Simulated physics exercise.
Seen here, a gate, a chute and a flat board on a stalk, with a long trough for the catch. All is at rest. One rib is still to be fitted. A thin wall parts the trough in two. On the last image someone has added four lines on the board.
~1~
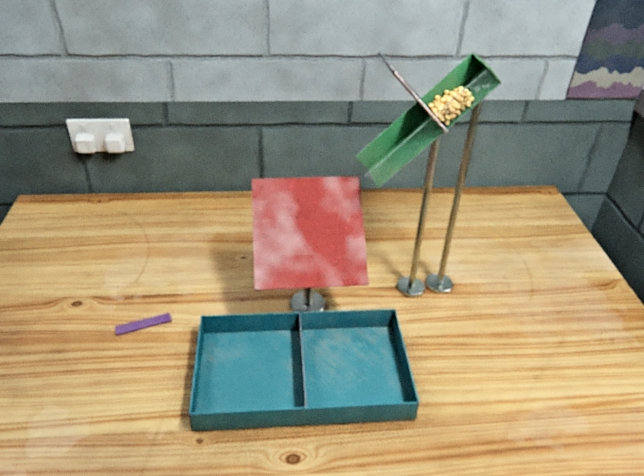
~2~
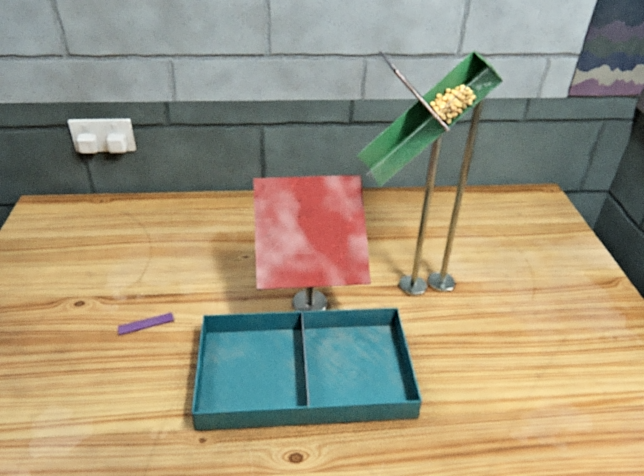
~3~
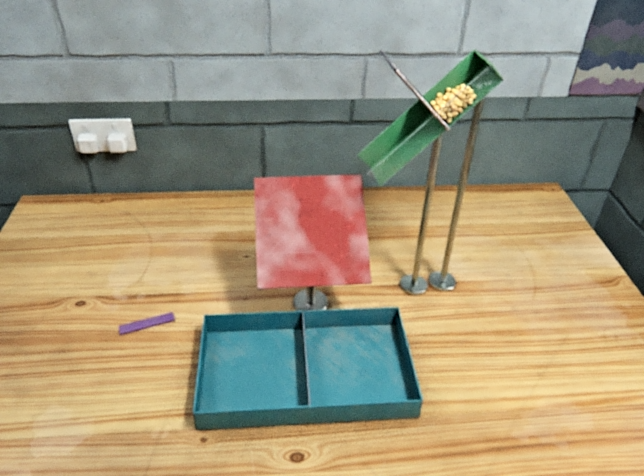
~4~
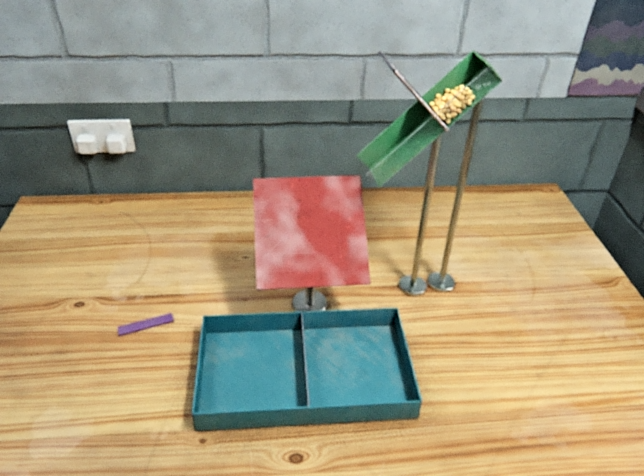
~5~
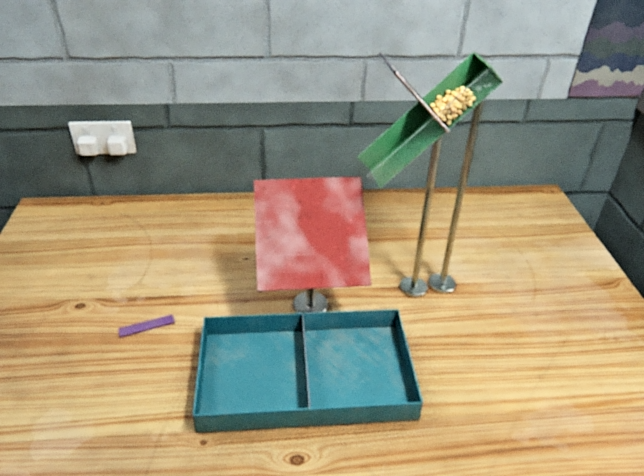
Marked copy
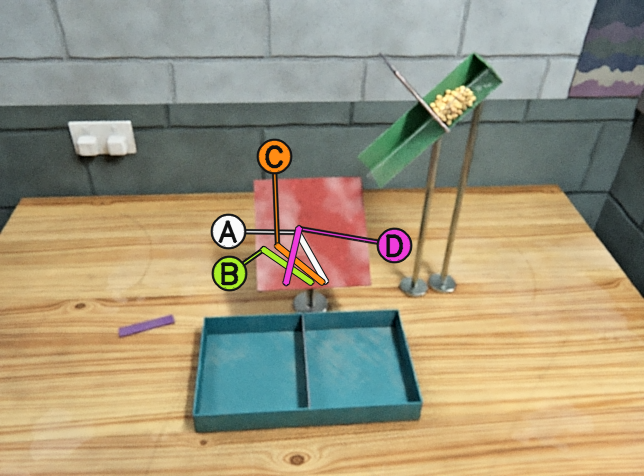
A green sloping chute held a small heap of yellowish chickpeas behind a thin gate, above a tilted red board and a teal two-part tray on a wooden table, and nothing really moved.
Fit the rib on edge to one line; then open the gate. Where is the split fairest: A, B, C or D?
D.
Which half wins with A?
The right half.
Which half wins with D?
The left half.
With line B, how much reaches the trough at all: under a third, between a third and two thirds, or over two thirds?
Line B gives over two thirds.
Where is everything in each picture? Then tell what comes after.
In the first picture, load behind the gate (447, 106), dried chickpeas; lip of the chute (373, 178), sloping fairly steeply.
In the second picture, middle of the board (311, 230), tilted fairly steeply; middle of its low edge (315, 287); of its high edge (308, 177).
In the third picture, front corners of the trough (194, 412) and (422, 400); front end of its middle wall (310, 406).
In the fourth picture, middle of the load (448, 105); lip (374, 177).
In the fifth picture, middle of the load (449, 106); lip (375, 179).
On the marked copy, line A from (297, 232) to (325, 281); line B from (263, 249) to (310, 282); line C from (277, 246) to (322, 282); line D from (299, 228) to (286, 282).
If A is chosen, of what is caught, just a few in the left half, almost all in the right.
If B is chosen, of what is caught, just a few in the left half, almost all in the right.
If C is chosen, of what is caught, not one piece in the left half, every piece in the right.
If D is chosen, of what is caught, roughly two thirds in the left half, roughly a third in the right.
